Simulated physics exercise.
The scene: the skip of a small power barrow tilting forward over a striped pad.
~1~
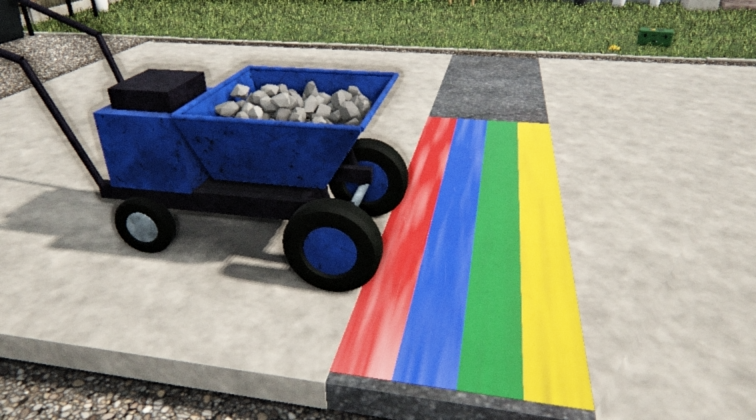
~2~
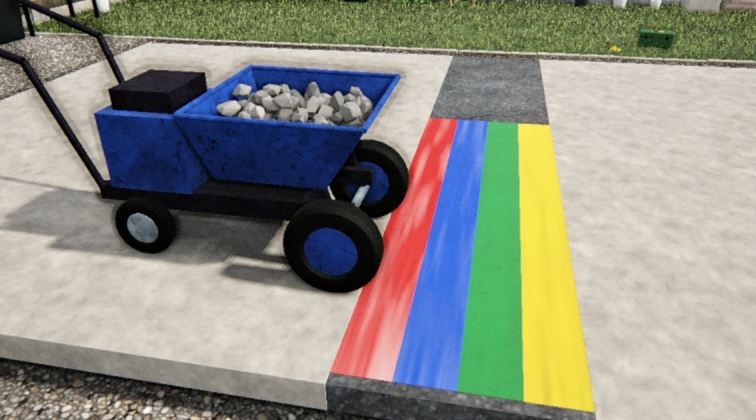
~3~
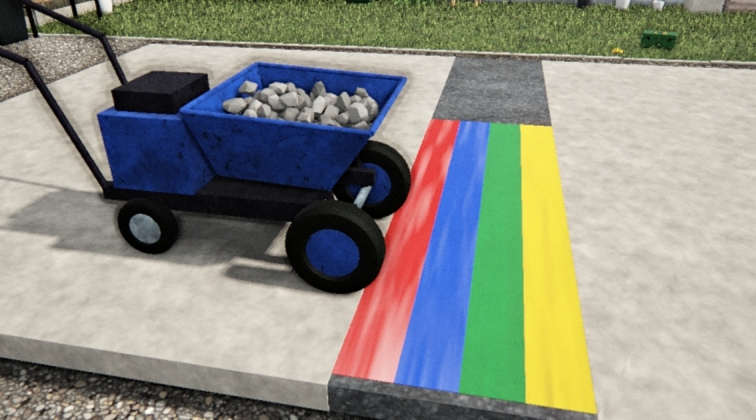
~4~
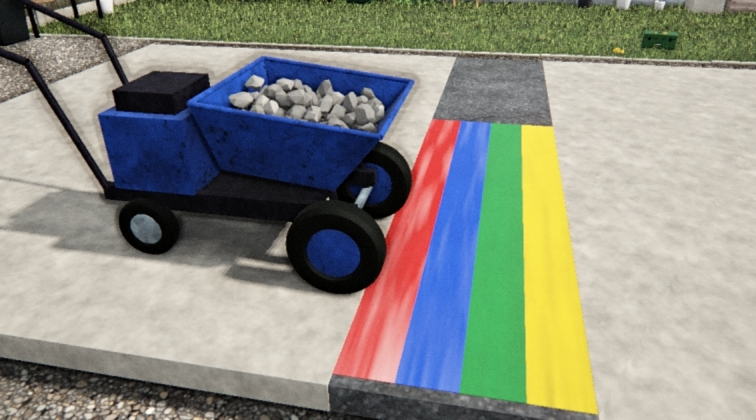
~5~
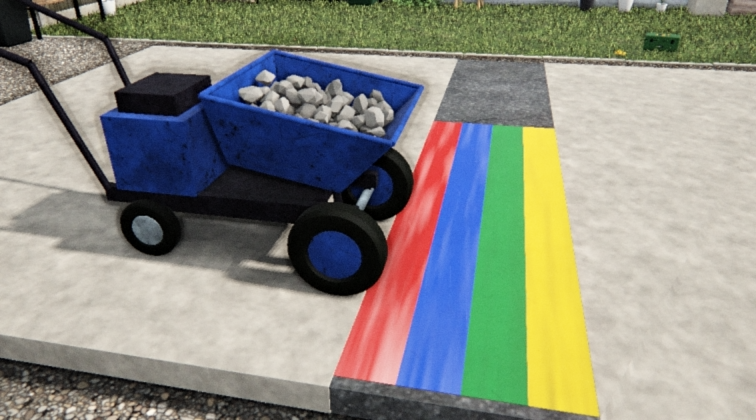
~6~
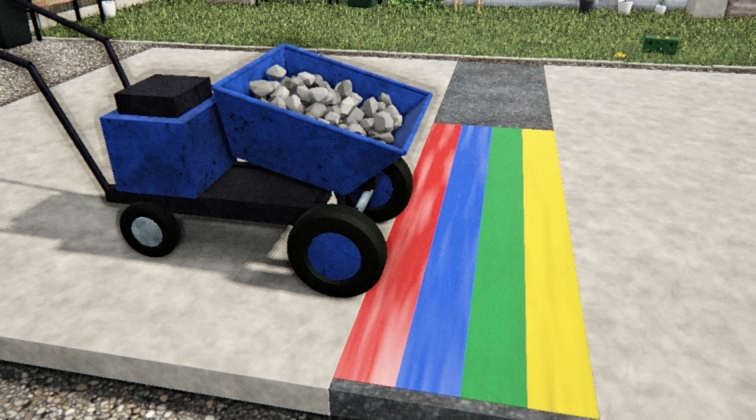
On a concrete slab beside a pad striped red, blue, green and yellow, a small blue barrow stood while its skip of broken stones, level at first, slowly tilted forward to the right.
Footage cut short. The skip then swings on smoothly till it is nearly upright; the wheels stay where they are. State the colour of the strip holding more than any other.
It is green.
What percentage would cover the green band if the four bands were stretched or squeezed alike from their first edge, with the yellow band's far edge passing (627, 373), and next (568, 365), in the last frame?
Near 40 % and 30 %.
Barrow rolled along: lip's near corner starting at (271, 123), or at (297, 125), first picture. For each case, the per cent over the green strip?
About 20 per cent, then about 30 per cent.
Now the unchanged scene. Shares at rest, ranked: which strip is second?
Just behind the leader sits that yellow strip.
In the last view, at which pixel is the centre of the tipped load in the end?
Roughly at (521, 265).
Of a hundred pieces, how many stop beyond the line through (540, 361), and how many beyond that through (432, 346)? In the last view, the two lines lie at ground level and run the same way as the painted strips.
30 and 80 in a hundred.
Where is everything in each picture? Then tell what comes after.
The first picture shows lip of the skip at (361, 129), level; top of the load at (288, 104), broken stones; red strip at (376, 326); blue strip at (433, 334); green strip at (492, 342); yellow strip at (554, 350).
The second picture shows lip of the skip at (363, 131), level; top of the load at (290, 104).
The third picture shows lip of the skip at (371, 134), tipped barely; top of the load at (296, 103).
The fourth picture shows lip of the skip at (380, 138), tipped a little; top of the load at (283, 101).
The fifth picture shows lip of the skip at (392, 144), tipped a little; top of the load at (282, 103).
The sixth picture shows lip of the skip at (403, 153), tipped clearly; top of the load at (291, 99); red strip at (379, 333); blue strip at (437, 341); green strip at (496, 349); yellow strip at (558, 357).
Soon after the last picture, skip tipped steeply; all in the skip.
A little later, skip tipped right over; most in the skip; a small part over the green strip; a small part over the yellow strip; a stray few falling; a stray few off the paint.
Later still, skip tipped right over; about a quarter in the skip; a stray few over the blue strip; about a third over the green strip; about a quarter over the yellow strip; a small part off the paint.
At rest, skip tipped right over; about a quarter in the skip; none over the red strip; a small part over the blue strip; about a third over the green strip; about a quarter over the yellow strip; a small part off the paint.
